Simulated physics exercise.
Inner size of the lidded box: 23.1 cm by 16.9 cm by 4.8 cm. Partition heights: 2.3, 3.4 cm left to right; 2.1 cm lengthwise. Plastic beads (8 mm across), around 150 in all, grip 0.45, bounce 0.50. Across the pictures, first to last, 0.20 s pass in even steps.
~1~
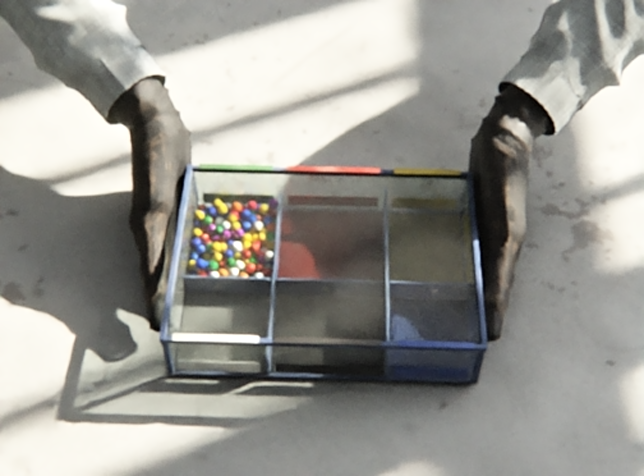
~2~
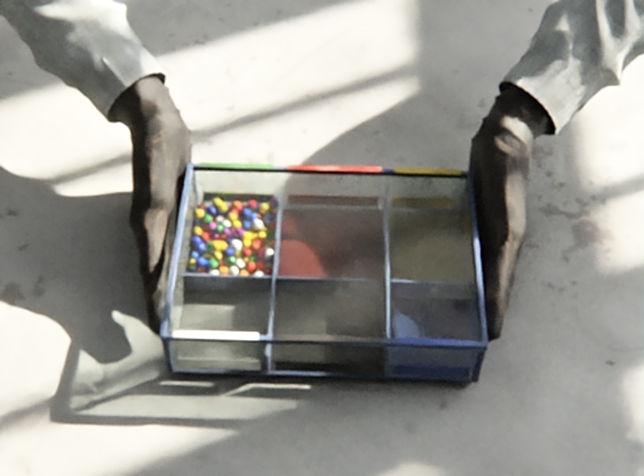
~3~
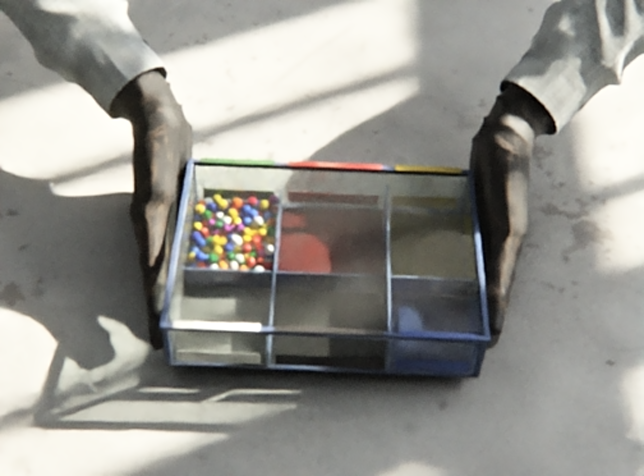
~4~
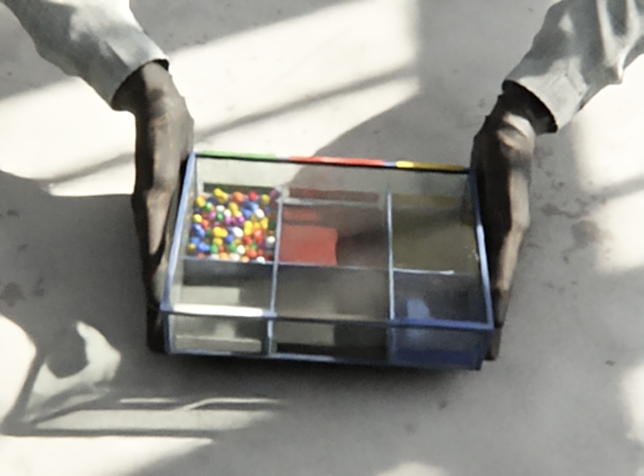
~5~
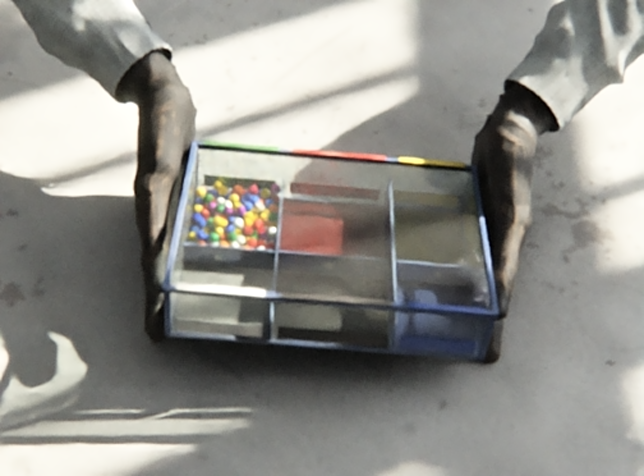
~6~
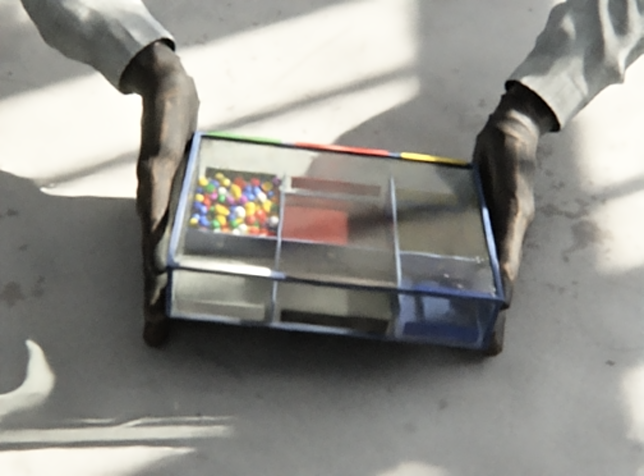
Two hands slowly raise and tilt a clear divided box with colourful beads in one compartment.
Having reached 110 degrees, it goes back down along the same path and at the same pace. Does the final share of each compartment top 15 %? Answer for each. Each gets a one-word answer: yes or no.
My answers are red yes, blue no, green yes, yellow no, white no, black no.
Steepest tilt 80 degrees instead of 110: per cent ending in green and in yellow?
Then the green compartment would keep 65 per cent and the yellow one 5 per cent.
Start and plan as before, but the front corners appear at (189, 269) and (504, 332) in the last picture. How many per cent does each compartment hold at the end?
It comes out as red at 25 percent, blue at 0 percent, green at 0 percent, yellow at 75 percent, white at 0 percent and black at 0 percent.
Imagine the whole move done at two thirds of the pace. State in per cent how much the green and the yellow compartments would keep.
You'd end up with green at 60 percent and yellow at 10 percent.
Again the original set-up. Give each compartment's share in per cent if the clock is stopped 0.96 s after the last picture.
Red 30 %, blue 0 %, green 65 %, yellow 5 %, white 0 %, black 0 %.
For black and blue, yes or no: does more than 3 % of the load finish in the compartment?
As for black, not so, and as for blue, not so.
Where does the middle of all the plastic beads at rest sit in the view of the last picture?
Look around (286, 219) in the last picture.
Then, 0.96 s after the last picture, tilt 110 degrees; red 30 %, green 65 %, yellow 5 %.
Then, 1.60 s after the last picture, tilt 50 degrees; red 40 %, green 50 %, yellow 10 %.
Then, 2.29 s after the last picture, tilt 0 degrees; red 40 %, green 50 %, yellow 10 %.
In the end, red 40 %, blue 0 %, green 50 %, yellow 10 %, white 0 %, black 0 %.
